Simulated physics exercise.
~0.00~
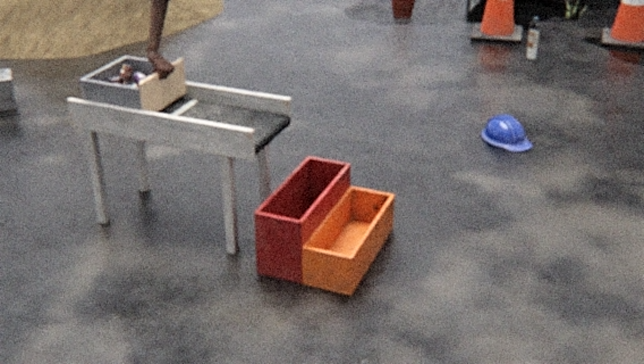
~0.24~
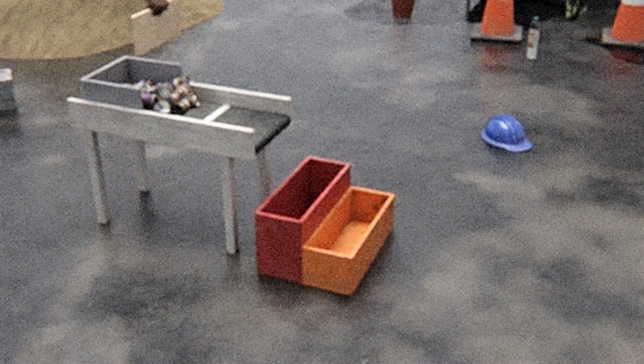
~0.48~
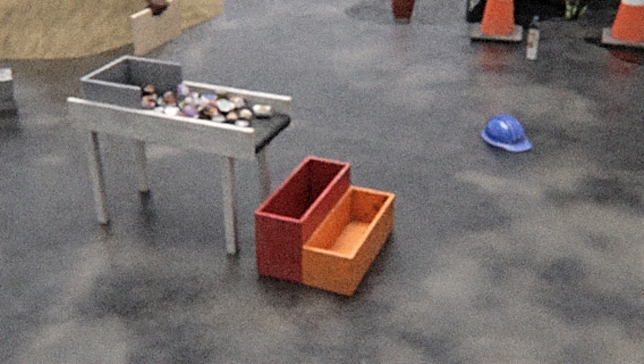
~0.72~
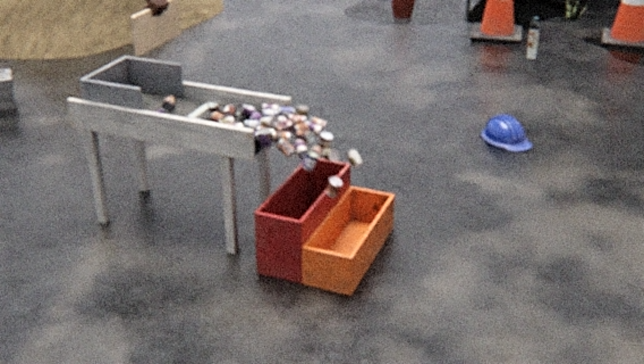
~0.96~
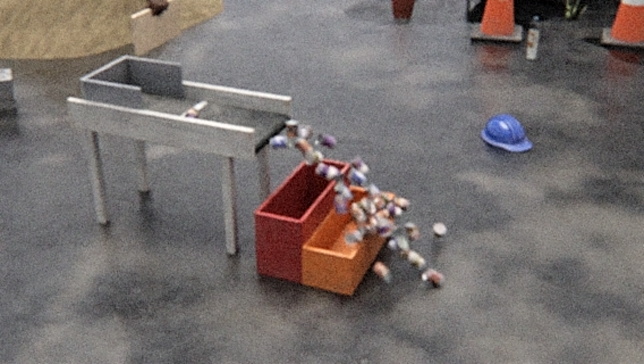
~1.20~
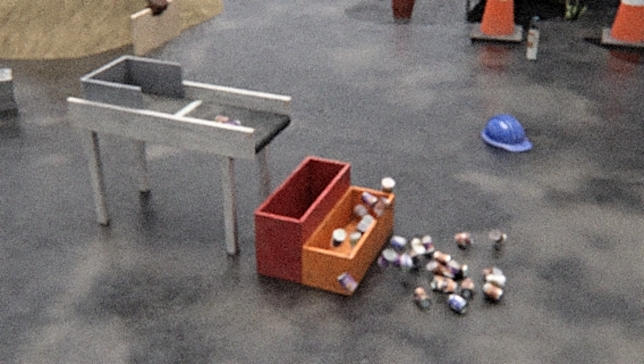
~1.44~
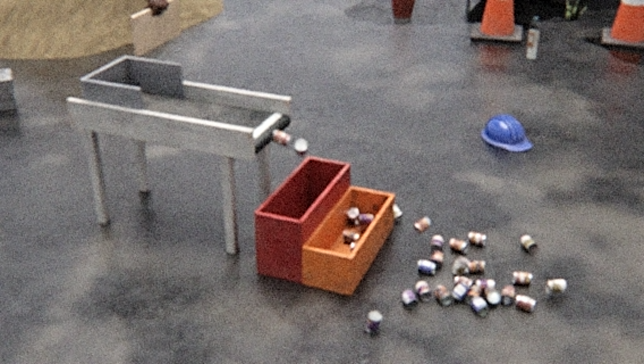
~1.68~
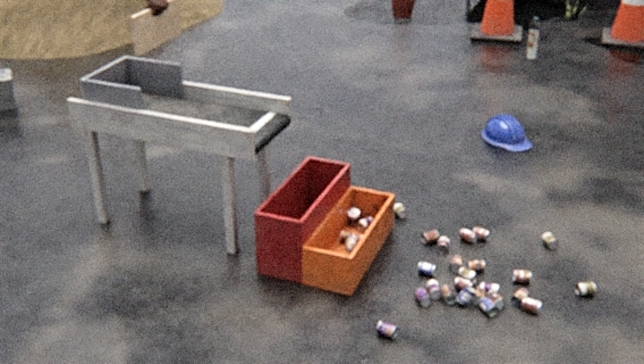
Small tins spilling off a raised belt as a gate lifts, some landing in an orange bin, most scattering on the ground beyond.
